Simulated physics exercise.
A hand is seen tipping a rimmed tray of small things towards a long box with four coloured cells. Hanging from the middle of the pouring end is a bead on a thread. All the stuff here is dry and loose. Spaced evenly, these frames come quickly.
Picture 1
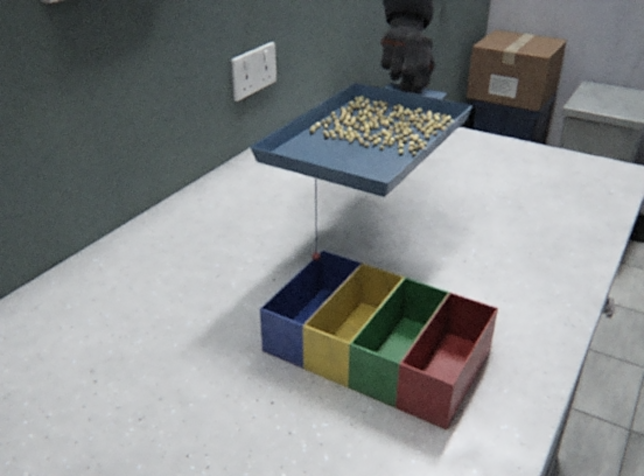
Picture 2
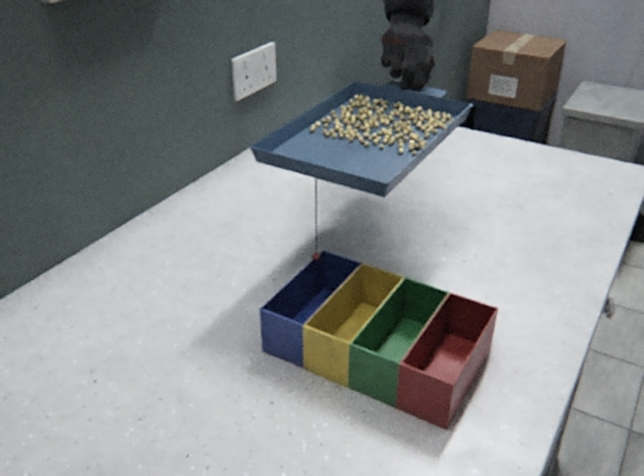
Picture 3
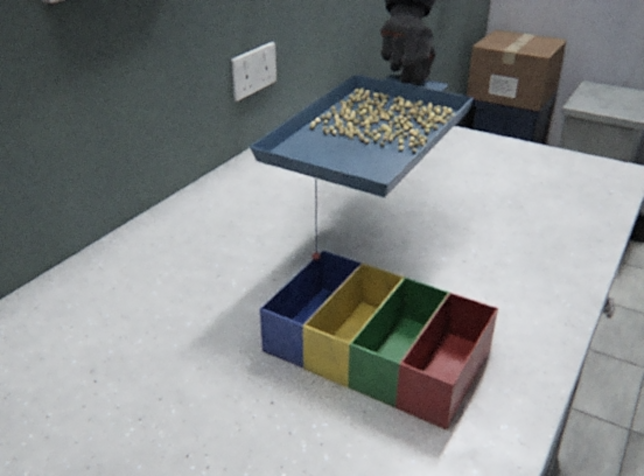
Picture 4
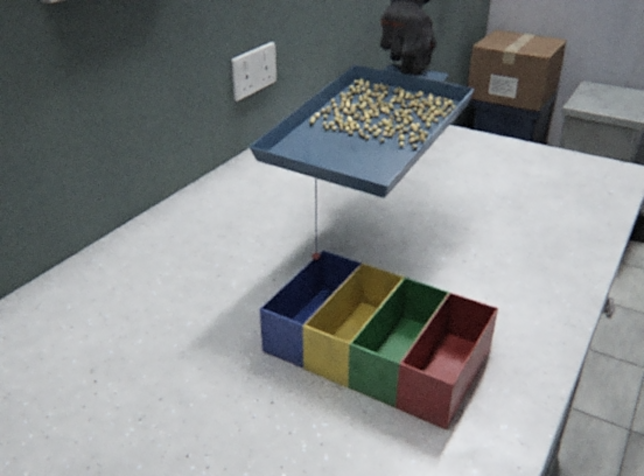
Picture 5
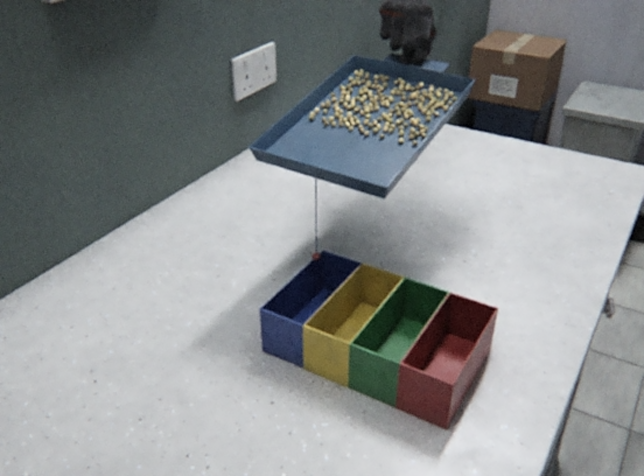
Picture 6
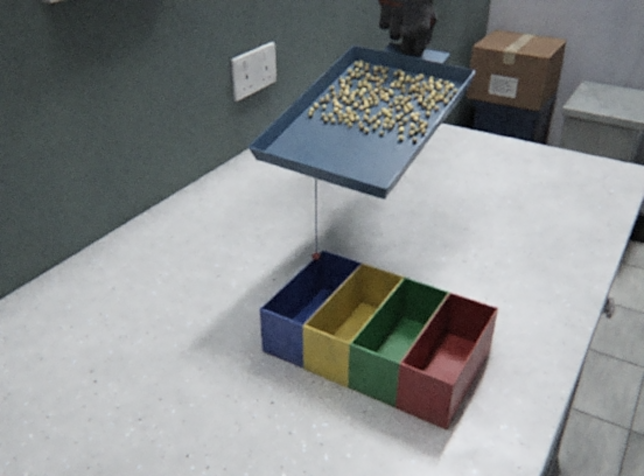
We see a dark hand behind a blue rimmed tray of small pale beans, above a box with blue, yellow, green and red cells; the tray's far end rises gradually, while the beans stay bunched toward that end.
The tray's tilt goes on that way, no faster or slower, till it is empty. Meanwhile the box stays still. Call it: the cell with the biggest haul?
The yellow compartment.
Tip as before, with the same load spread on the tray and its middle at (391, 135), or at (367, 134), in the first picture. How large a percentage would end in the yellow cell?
Around 60 percent the first time and around 60 percent the second time.
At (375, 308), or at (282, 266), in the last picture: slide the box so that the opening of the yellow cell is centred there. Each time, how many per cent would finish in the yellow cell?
You'd get near 30 per cent and afterwards near 10 per cent.
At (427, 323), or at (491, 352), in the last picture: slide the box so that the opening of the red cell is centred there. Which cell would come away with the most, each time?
Try 1 - the cell in yellow. Try 2 - that blue cell.
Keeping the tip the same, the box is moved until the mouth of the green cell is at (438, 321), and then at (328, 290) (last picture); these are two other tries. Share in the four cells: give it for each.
About 70% and about 100%.
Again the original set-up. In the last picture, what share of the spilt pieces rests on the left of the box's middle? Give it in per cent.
That would be roughly 100 per cent.
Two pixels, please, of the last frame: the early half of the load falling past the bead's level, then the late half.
First roughly (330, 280), then roughly (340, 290).
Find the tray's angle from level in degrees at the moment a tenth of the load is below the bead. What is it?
Roughly 95°.
Soon after the last picture, tray tipped steeply; nearly all on the tray; a small part in the yellow cell; a stray few in the blue cell; a stray few falling or outside the box.
A little later, tray tipped right over; most on the tray; a small part in the yellow cell; a stray few in the blue cell; a stray few in the green cell; a small part falling or outside the box.
Later still, tray tipped past a quarter turn; about half in the yellow cell; about a third in the blue cell; a stray few in the green cell; a small part falling or outside the box.
At rest, tray tipped past a quarter turn; about half in the yellow cell; about a third in the blue cell; a stray few in the green cell; none in the red cell; a small part outside the box.
